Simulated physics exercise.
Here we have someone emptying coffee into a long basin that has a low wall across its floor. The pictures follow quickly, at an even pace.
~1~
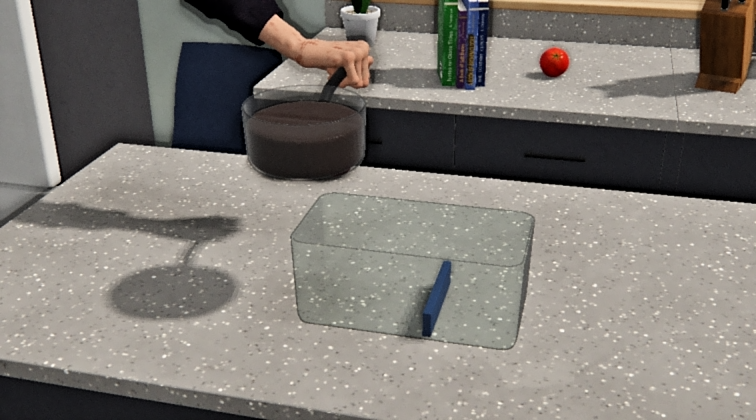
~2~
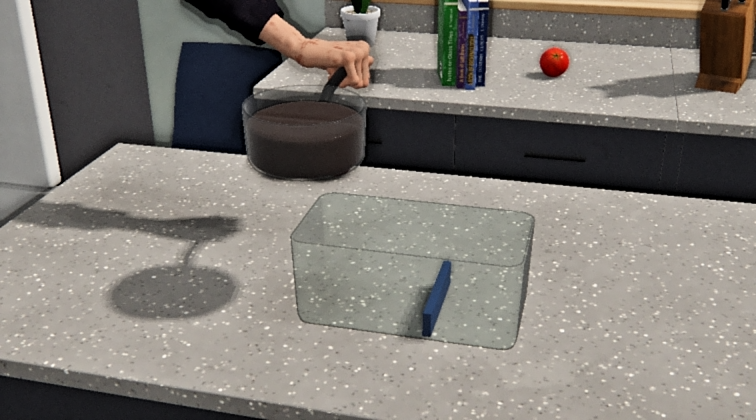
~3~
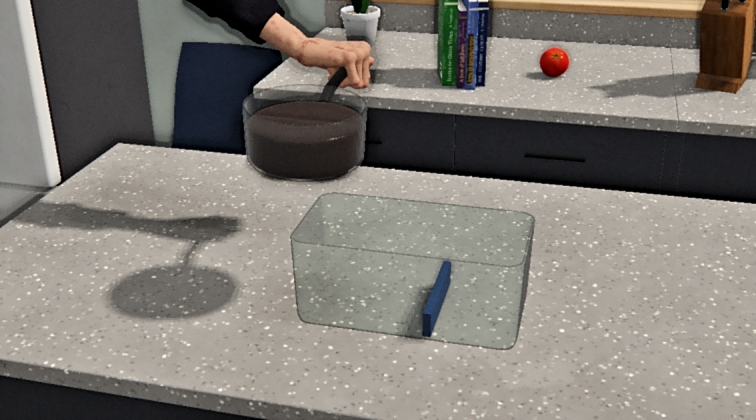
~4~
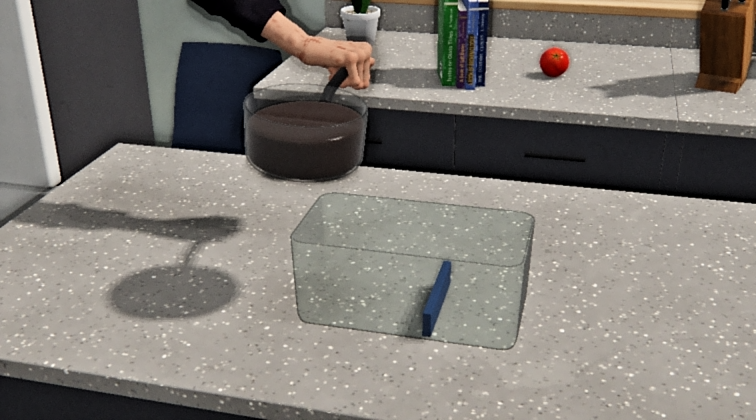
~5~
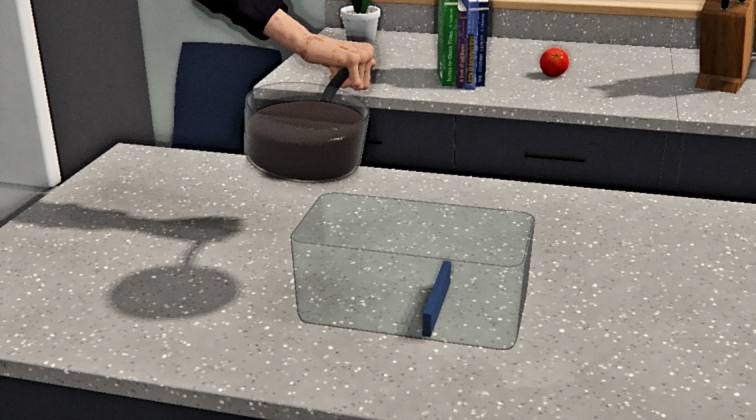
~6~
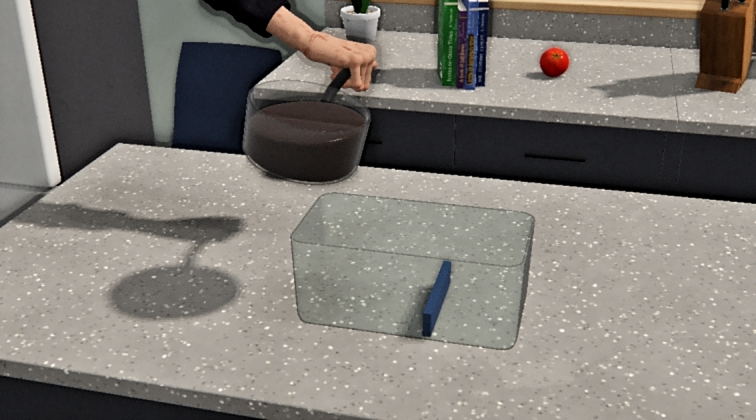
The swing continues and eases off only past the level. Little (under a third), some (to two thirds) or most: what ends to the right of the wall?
In the end not even a third is right of the wall.
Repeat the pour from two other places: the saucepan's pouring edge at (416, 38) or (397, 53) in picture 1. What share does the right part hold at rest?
Roughly 60 per cent, and 50 per cent.
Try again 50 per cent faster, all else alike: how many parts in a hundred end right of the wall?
It comes to 20 per cent or so.
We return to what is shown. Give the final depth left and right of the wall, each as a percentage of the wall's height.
Near 80 on the left, 30 on the right.
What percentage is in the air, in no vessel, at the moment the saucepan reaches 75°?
About 35 per cent.
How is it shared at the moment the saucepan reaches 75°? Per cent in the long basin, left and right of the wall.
Left: 20 %. Right: 0 %.
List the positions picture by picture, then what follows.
Tilt 0°; pouring edge (363, 110); surface from (252, 114) to (362, 124); the long basin's rim runs from (306, 216) to (529, 241); the wall's top is at (438, 287), in the first picture.
Tilt 1°; pouring edge (363, 111); surface from (252, 114) to (362, 124), in the second picture.
Tilt 2°; pouring edge (364, 113); surface from (253, 114) to (362, 124), in the third picture.
Tilt 5°; pouring edge (365, 115); surface from (253, 114) to (363, 125), in the fourth picture.
Tilt 8°; pouring edge (366, 119); surface from (253, 114) to (364, 125), in the fifth picture.
Tilt 13°; pouring edge (367, 124); surface from (253, 114) to (365, 126), in the sixth picture.
A moment on, the saucepan is tipped on its side and 48 per cent is still to pour, 18 is left of the wall and 0 right of it.
Next, the saucepan is tipped right over and 5 per cent is still to pour, 84 is left of the wall and 6 right of it.
Then the saucepan is tipped right over and 0 per cent is still to pour, 84 is left of the wall and 15 right of it.
Later the saucepan is tipped right over and 0 per cent is still to pour, 82 is left of the wall and 17 right of it.
Finally, 82 per cent lies left of the wall, 17 right of it and 1 outside.
